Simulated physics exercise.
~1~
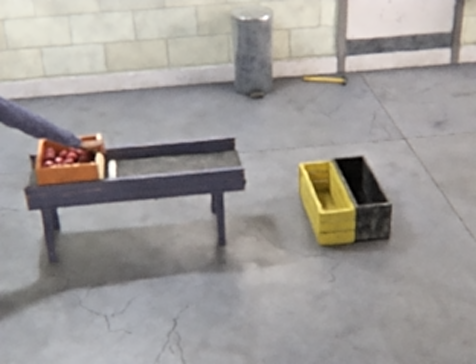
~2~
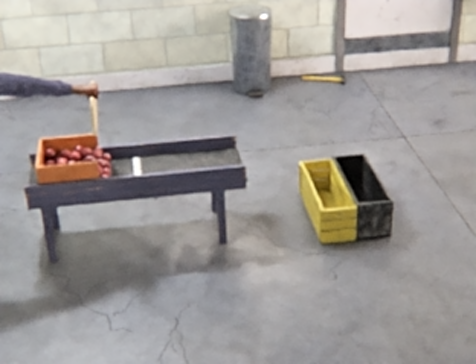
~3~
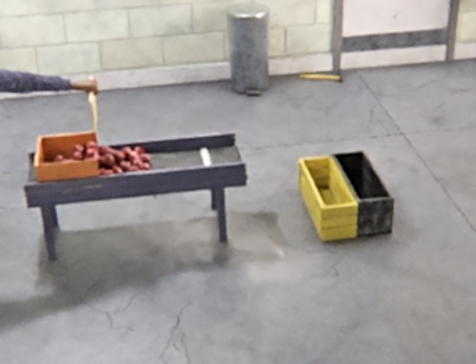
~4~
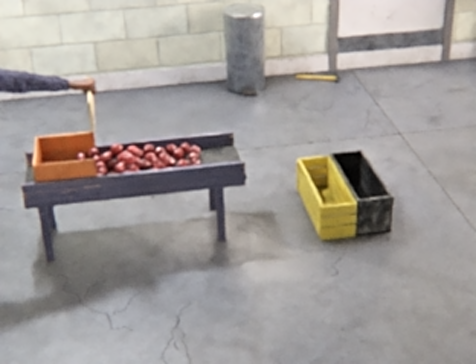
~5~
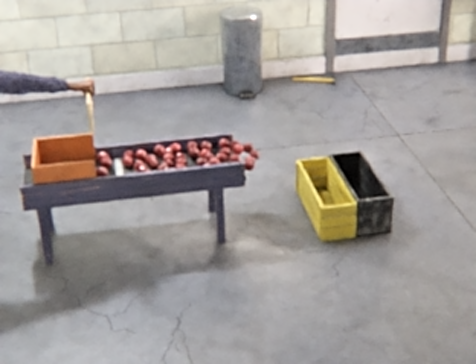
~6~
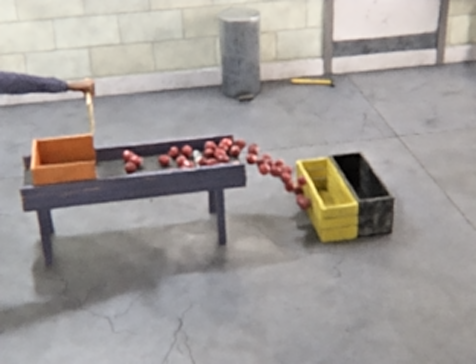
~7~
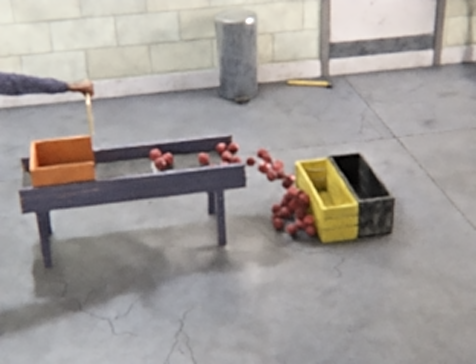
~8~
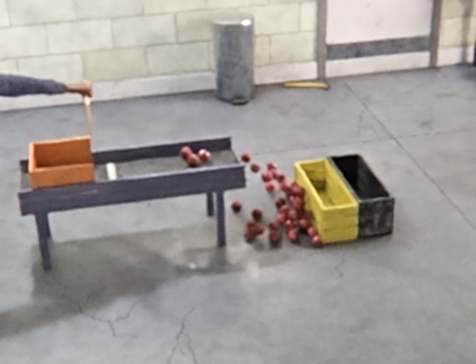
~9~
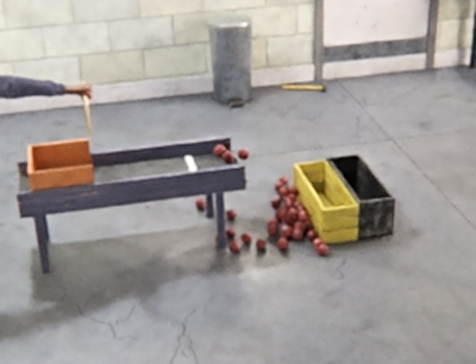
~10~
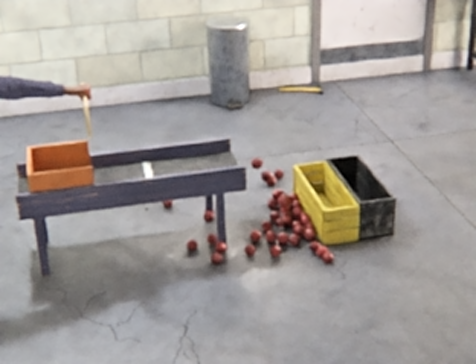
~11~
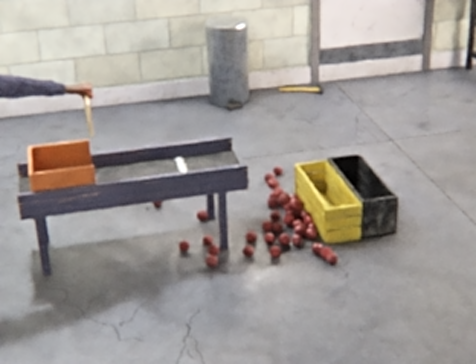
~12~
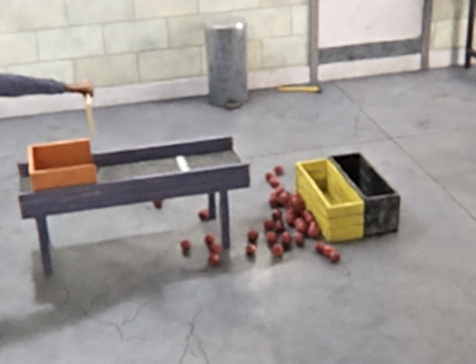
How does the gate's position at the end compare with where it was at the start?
At the start the gate is down at the right end of the orange pen, closing it off. By the end it is held up above the pen by the hand, leaving the way onto the belt open.
